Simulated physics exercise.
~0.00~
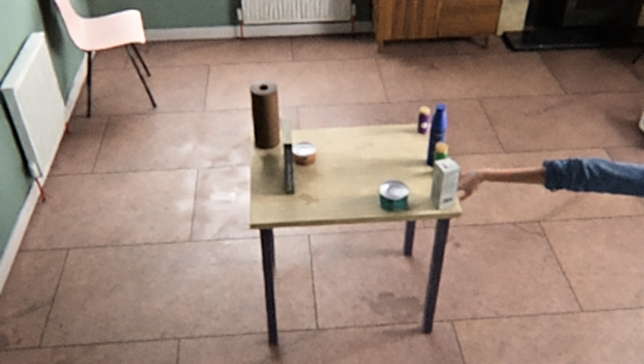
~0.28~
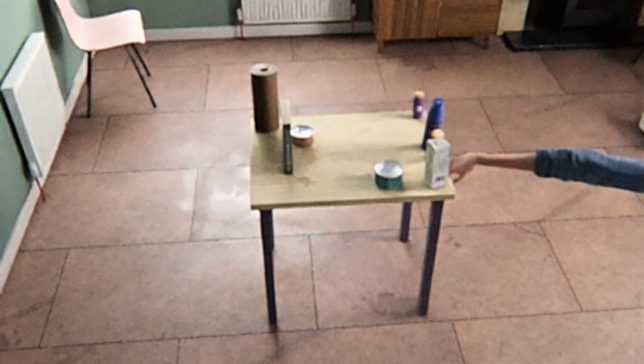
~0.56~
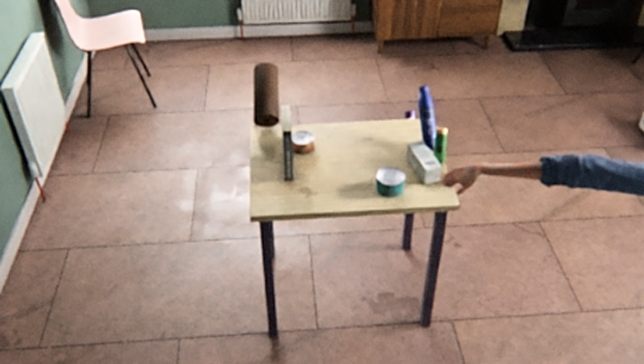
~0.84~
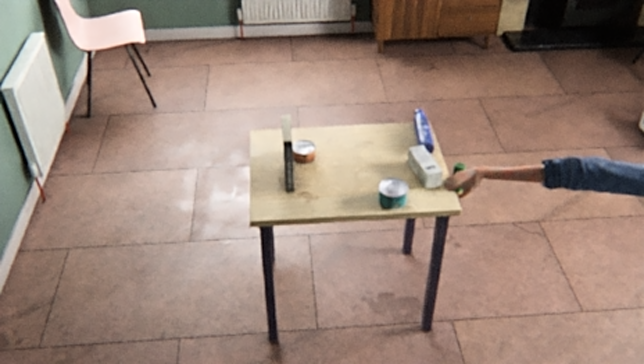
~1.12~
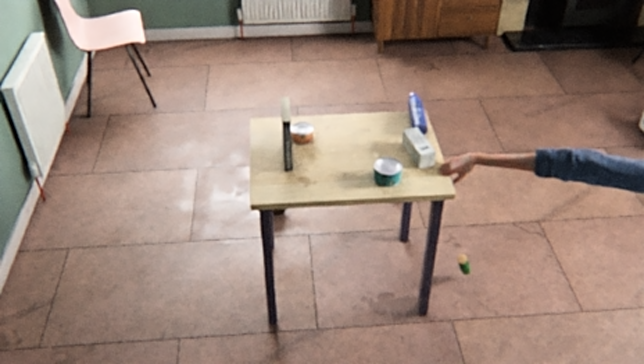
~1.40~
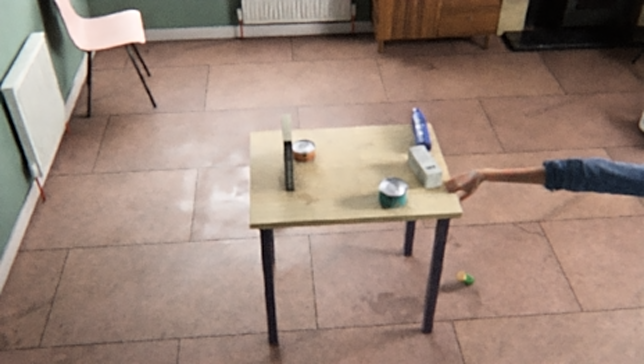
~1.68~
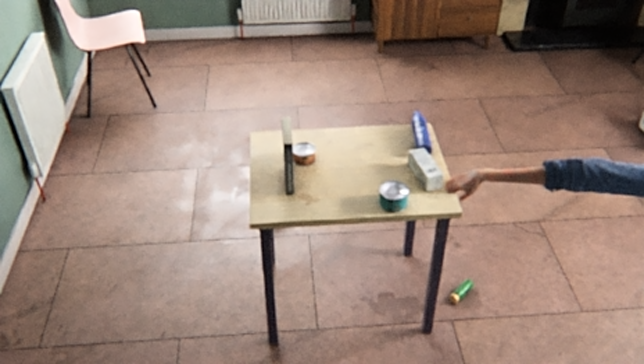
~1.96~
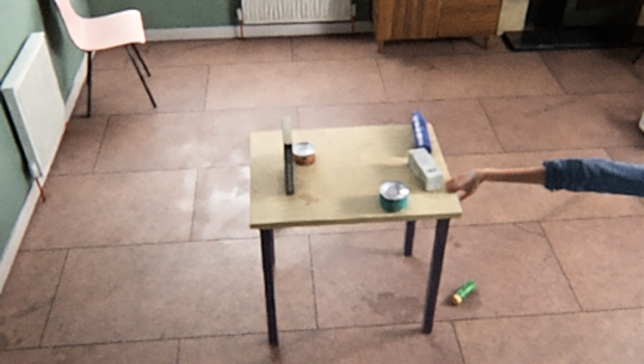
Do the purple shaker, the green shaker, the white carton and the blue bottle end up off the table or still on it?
The purple and green shakers both go off the table to the floor, while the white carton and the blue bottle stay on the table, lying on their sides.
